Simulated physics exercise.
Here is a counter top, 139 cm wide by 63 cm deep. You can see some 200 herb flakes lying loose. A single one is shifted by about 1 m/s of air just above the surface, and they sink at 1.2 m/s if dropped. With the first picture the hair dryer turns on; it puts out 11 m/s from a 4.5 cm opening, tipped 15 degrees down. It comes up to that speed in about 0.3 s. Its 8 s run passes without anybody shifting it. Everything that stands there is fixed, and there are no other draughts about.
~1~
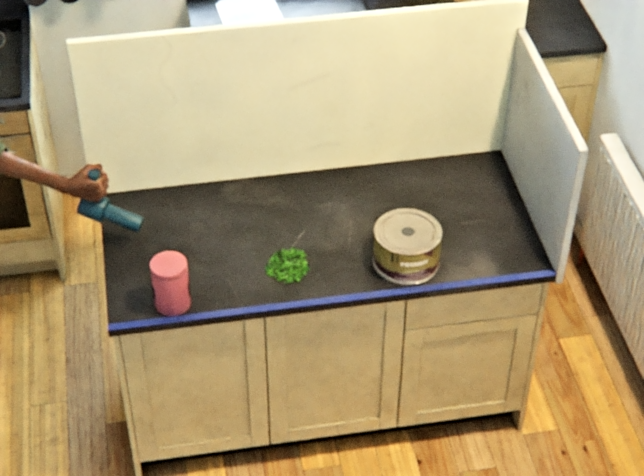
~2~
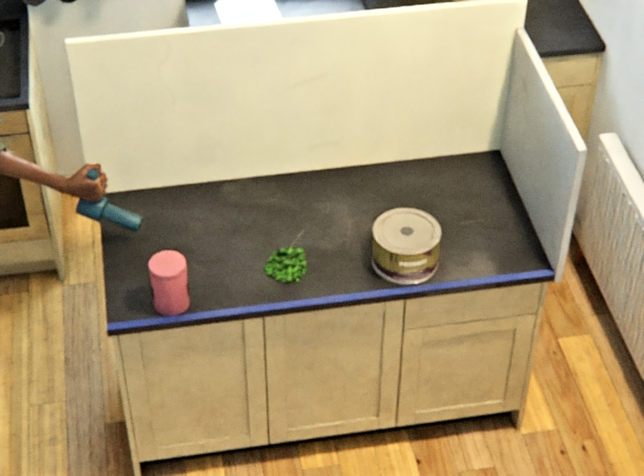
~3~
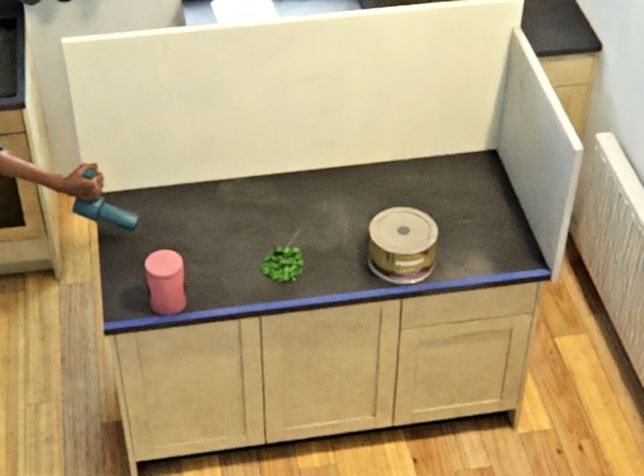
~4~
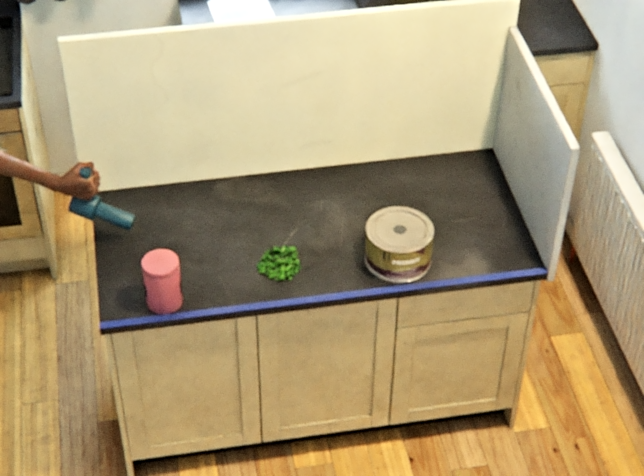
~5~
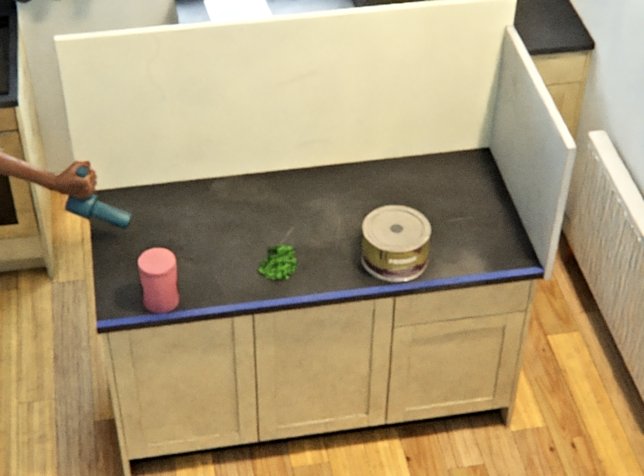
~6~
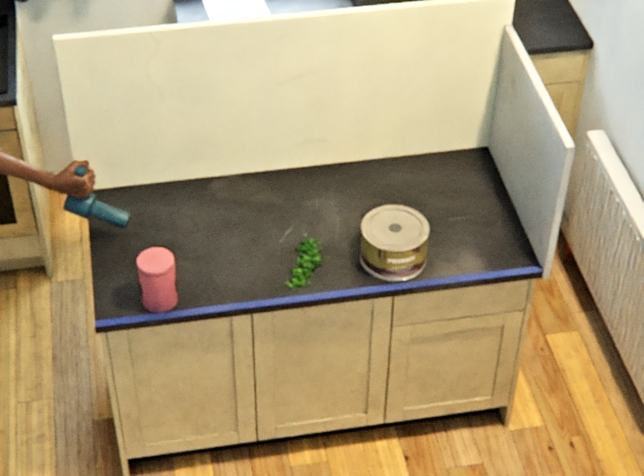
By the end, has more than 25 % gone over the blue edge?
The quarter mark is passed.
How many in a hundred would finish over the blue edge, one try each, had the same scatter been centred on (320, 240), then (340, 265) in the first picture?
First try about 10 per cent, second about 70 per cent.
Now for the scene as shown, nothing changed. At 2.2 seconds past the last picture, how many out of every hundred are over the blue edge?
70 %.
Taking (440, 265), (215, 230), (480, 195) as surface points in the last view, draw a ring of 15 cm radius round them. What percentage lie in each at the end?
First spot near 0 %, second near 0 %, third near 20 %.
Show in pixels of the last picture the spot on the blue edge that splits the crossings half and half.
Median crossing point, approx. (376, 292).
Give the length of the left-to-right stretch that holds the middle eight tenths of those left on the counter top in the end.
Spread, left to right: Approx. 0 cm.
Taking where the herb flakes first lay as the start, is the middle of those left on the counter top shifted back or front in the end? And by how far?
It drifts toward the rear side, close to 15 cm in all.
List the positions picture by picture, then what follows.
In the first picture, the middle of the herb flakes is near (288, 266), none has stirred yet and the mouth of the hair dryer is at (141, 225).
In the second picture, the middle of the herb flakes is near (289, 263), none has stirred yet and the blue edge is centred on (336, 302).
In the third picture, the middle of the herb flakes is near (286, 263), none has stirred yet, the top of a large tin is at (404, 230) and the top of a jar is at (164, 263).
In the fourth picture, the middle of the herb flakes is near (282, 262) and none has stirred yet.
In the fifth picture, the middle of the herb flakes is near (279, 262), the farthest in sight from the hair dryer is at (296, 267) and about 10 % have left their places.
In the sixth picture, the middle of the herb flakes is near (308, 263), the farthest in sight from the hair dryer is at (326, 260) and all have left their places.
Then, 1.2 s after the last picture, 26 % are on the move or not yet settled, 72 % are over the blue edge; the middle of those still in play is near (483, 209).
Then, 2.2 s after the last picture, 23 % are on the move or not yet settled, 74 % are over the blue edge; the middle of those still in play is near (500, 206).
Then, 4.1 s after the last picture, 19 % are on the move or not yet settled, 76 % are over the blue edge; the middle of those still in play is near (504, 206).
Then, 7.7 s after the last picture, at the end, 76 % are over the blue edge; the middle of those still in play is near (502, 203).
